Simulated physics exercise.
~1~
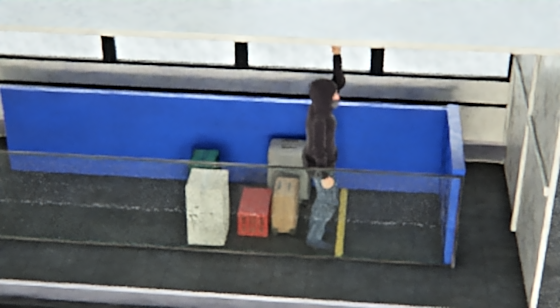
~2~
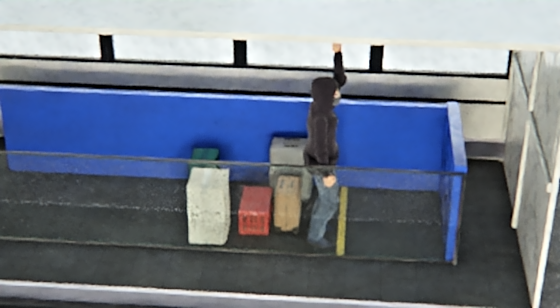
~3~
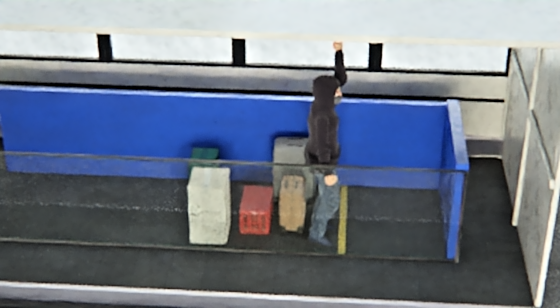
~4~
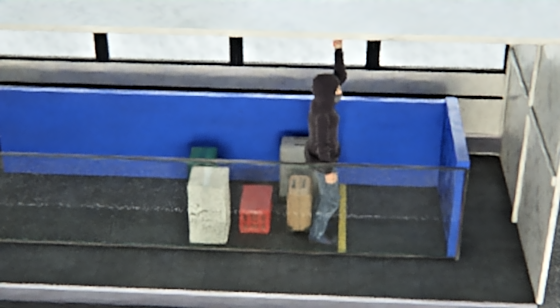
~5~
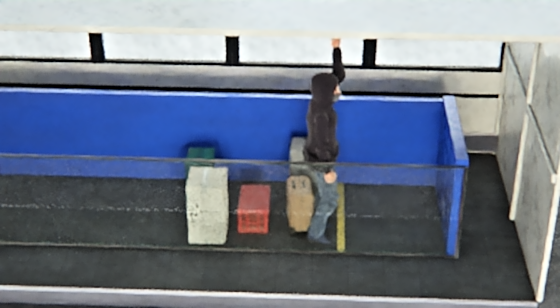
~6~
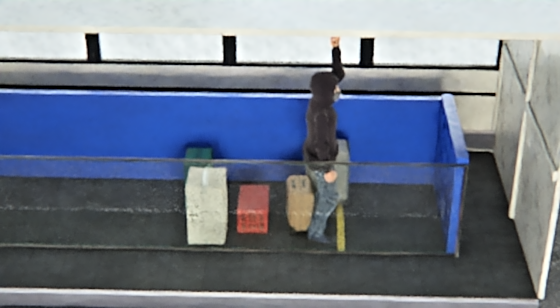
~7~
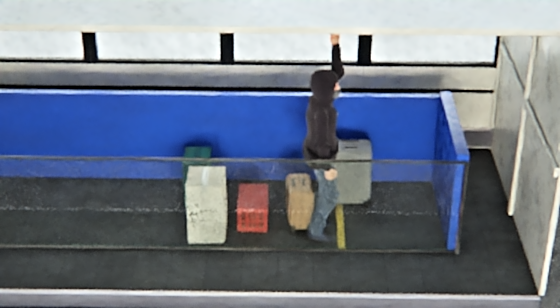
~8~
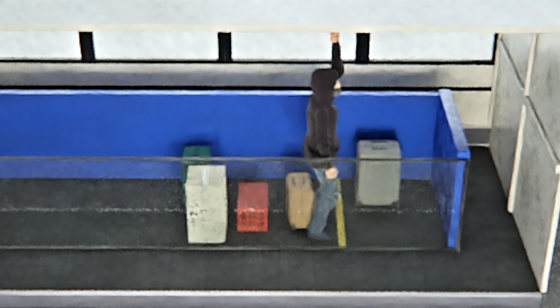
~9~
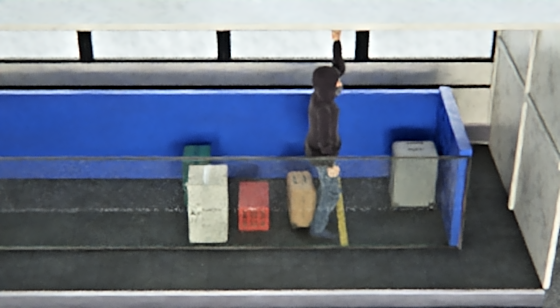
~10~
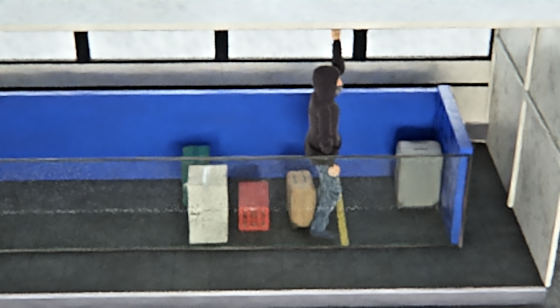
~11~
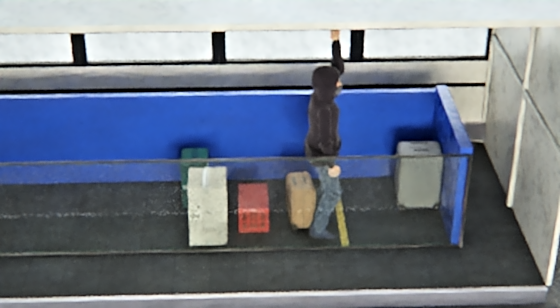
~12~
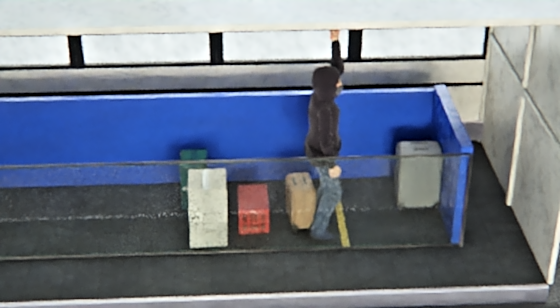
The clip opens on a dark-floored bay with a blue back wall, where a long-haired traveller in a dark top stands with one arm raised beside a yellow line. To the left sit a white bag, a teal pack, a red crate, a small brown case and a larger grey case. The brown case shifts slightly right and stops short of the line. The grey case slides right behind the traveller, crosses the line and emerges on the other side. It comes to rest upright near the blue end wall, while the other luggage remains left of the line.
